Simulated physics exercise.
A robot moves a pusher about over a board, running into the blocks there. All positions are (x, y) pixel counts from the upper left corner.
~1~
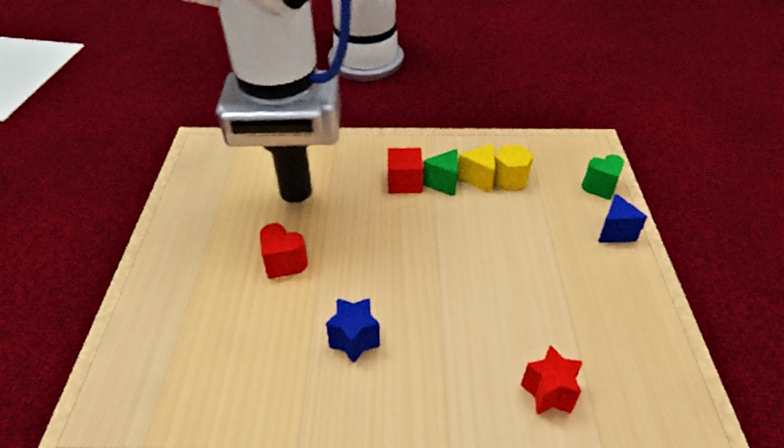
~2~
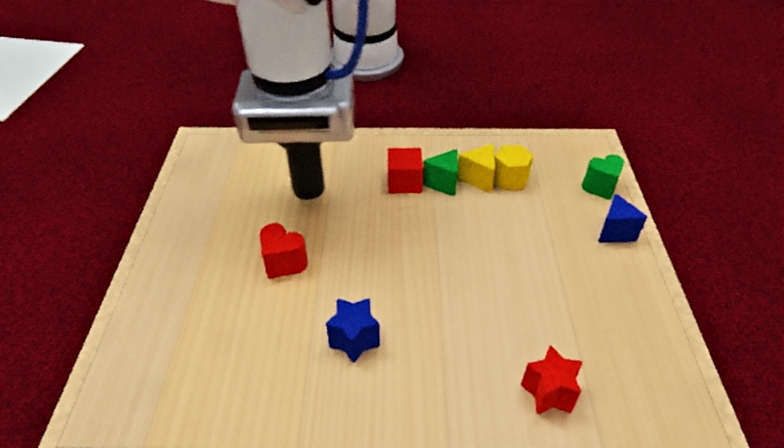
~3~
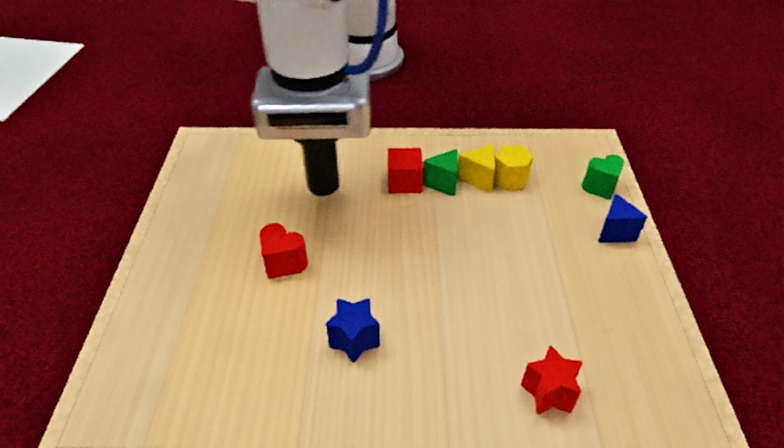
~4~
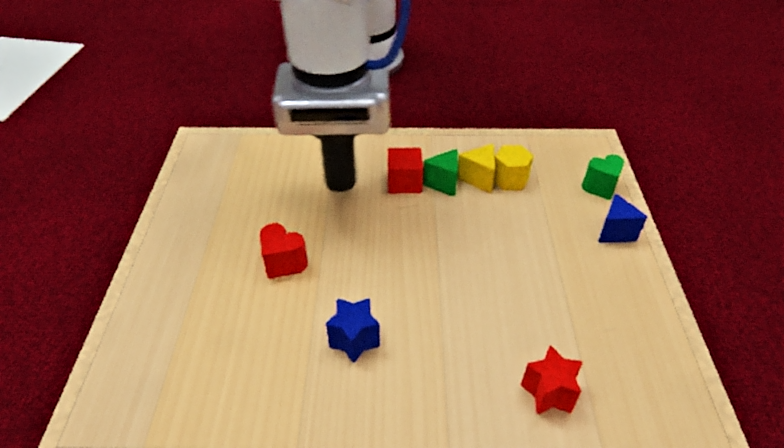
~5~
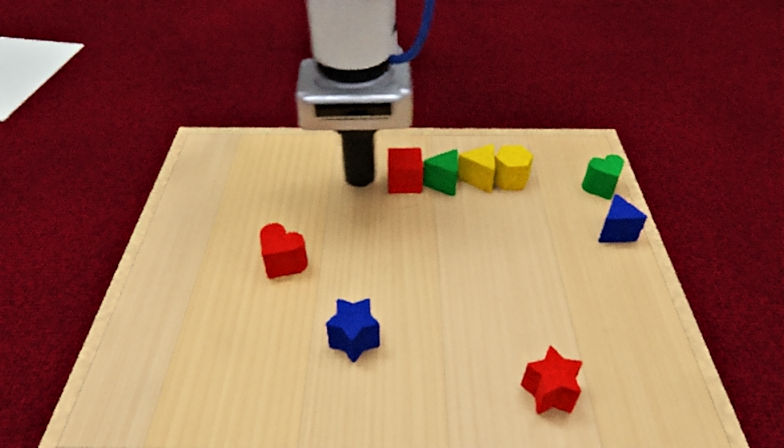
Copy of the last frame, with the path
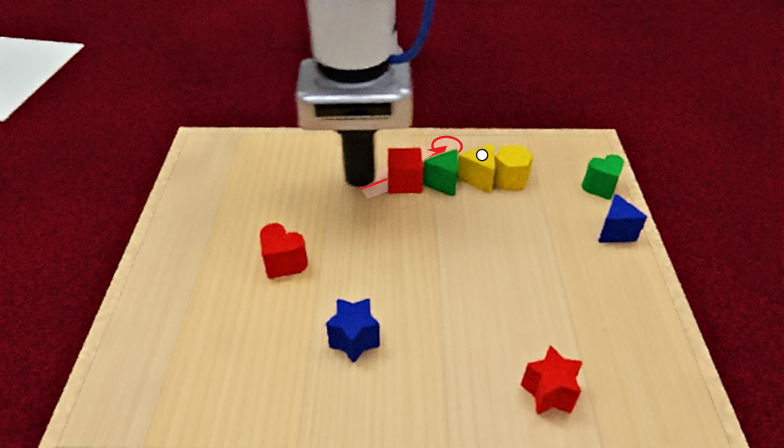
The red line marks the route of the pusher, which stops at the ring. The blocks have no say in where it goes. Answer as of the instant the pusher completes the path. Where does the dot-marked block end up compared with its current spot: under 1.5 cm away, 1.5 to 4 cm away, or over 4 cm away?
Less than 1.5 cm.
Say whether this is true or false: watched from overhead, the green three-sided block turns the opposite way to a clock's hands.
True - the claim holds.
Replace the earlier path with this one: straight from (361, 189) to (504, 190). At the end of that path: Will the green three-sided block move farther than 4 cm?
That would be a yes.
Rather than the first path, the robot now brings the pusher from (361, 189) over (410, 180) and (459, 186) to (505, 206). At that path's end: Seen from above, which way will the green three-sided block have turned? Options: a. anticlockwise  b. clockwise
a
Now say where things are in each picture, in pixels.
In the first frame, pusher tip at (296, 192); block tops, red square piece at (405, 158); green three-sided block at (446, 160); yellow three-sided block at (482, 155); yellow hexagon at (515, 155).
In the second frame, pusher at (309, 189); blocks unchanged.
In the third frame, pusher at (324, 186); blocks unchanged.
In the fourth frame, pusher at (341, 181); blocks unchanged.
In the fifth frame, pusher at (360, 177); red square piece at (405, 158); green three-sided block at (446, 160); yellow three-sided block at (482, 155); yellow hexagon at (515, 155).
Path on the board, from (361, 189) through (409, 169) to (447, 146); the dot is on the yellow three-sided block.
The first path, step by step. One third of the way, pusher at (394, 164); red square piece at (426, 159), turned 25° clockwise; green three-sided block at (458, 160), turned 40° anticlockwise; yellow three-sided block at (485, 154), turned 15° clockwise.
Two thirds of the way, pusher at (424, 150); red square piece at (437, 159), turned 45° clockwise; green three-sided block at (472, 165), turned 45° anticlockwise; yellow three-sided block at (487, 153), turned 15° clockwise; yellow hexagon at (519, 155).
At the end, pusher at (448, 134); red square piece at (437, 159), turned 45° clockwise; green three-sided block at (472, 165), turned 45° anticlockwise; yellow three-sided block at (487, 153), turned 15° clockwise; yellow hexagon at (519, 155).
